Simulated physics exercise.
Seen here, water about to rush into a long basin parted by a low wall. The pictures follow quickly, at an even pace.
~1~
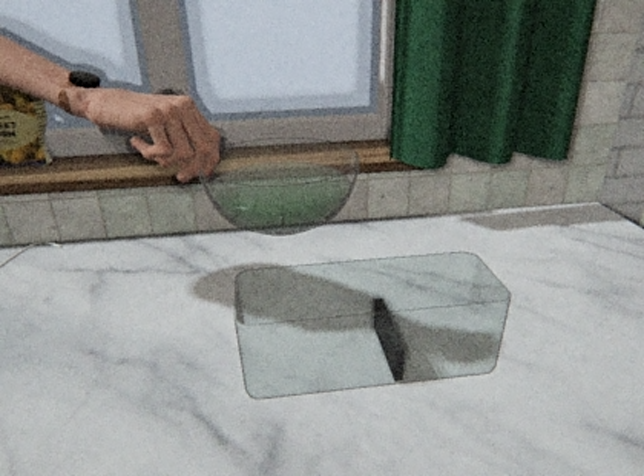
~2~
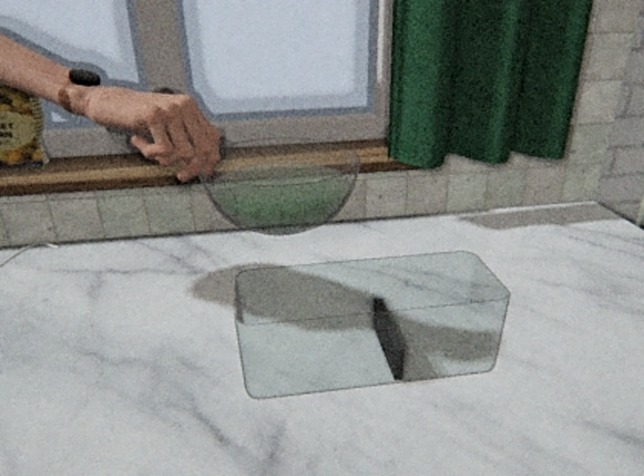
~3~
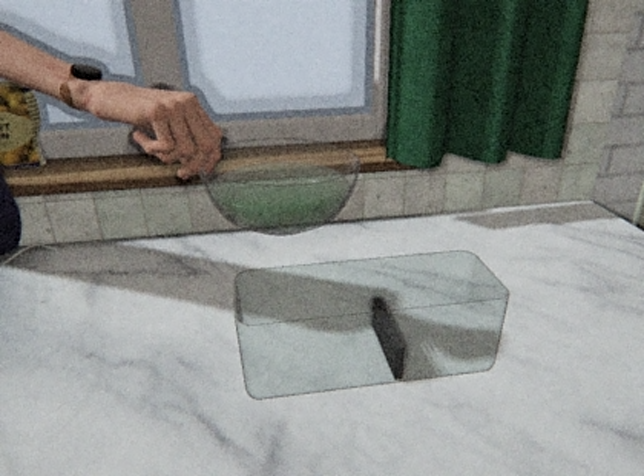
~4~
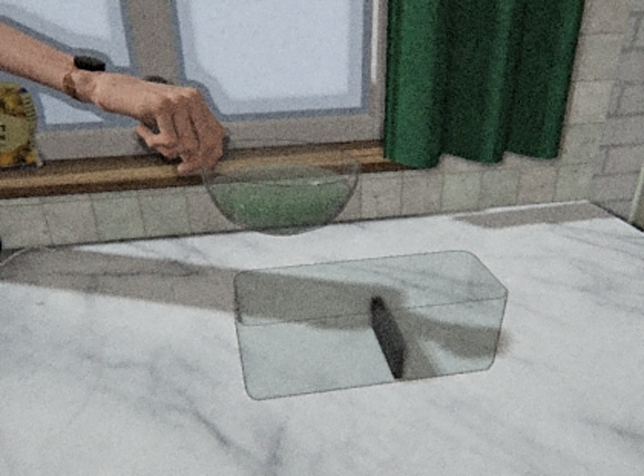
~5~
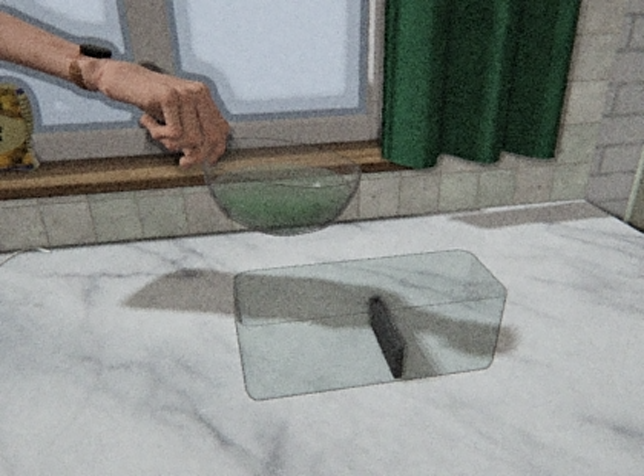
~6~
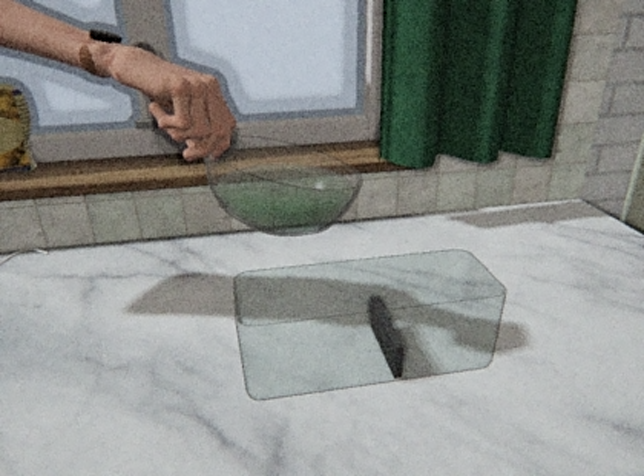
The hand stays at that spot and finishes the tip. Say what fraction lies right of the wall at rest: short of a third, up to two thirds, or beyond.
The share right of the wall is between a third and two thirds.
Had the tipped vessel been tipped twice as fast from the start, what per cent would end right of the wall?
Some 25 per cent.
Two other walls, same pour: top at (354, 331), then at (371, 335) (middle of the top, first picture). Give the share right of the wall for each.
Near 80 % and 65 %.
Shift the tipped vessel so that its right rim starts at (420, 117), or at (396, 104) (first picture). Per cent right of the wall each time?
Roughly 85 per cent, and 80 per cent.
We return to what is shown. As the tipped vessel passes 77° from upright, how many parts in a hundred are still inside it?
Roughly 35 in a hundred.
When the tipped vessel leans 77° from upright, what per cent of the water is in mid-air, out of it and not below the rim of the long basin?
About 40 per cent.
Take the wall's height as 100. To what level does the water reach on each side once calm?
Left: 30 %. Right: 40 %.
A moment on, the tilt is 77° and 34 per cent is still to pour, 3 is left of the wall and 22 right of it.
Next, the tilt is 112° and 0 per cent is still to pour, 51 is left of the wall and 45 right of it.
Then the tilt is 116° and 0 per cent is still to pour, 53 is left of the wall and 45 right of it.
Later the tilt is 116° and 0 per cent is still to pour, 53 is left of the wall and 45 right of it.
At rest 53 per cent lies left of the wall, 45 right of it and 2 outside.
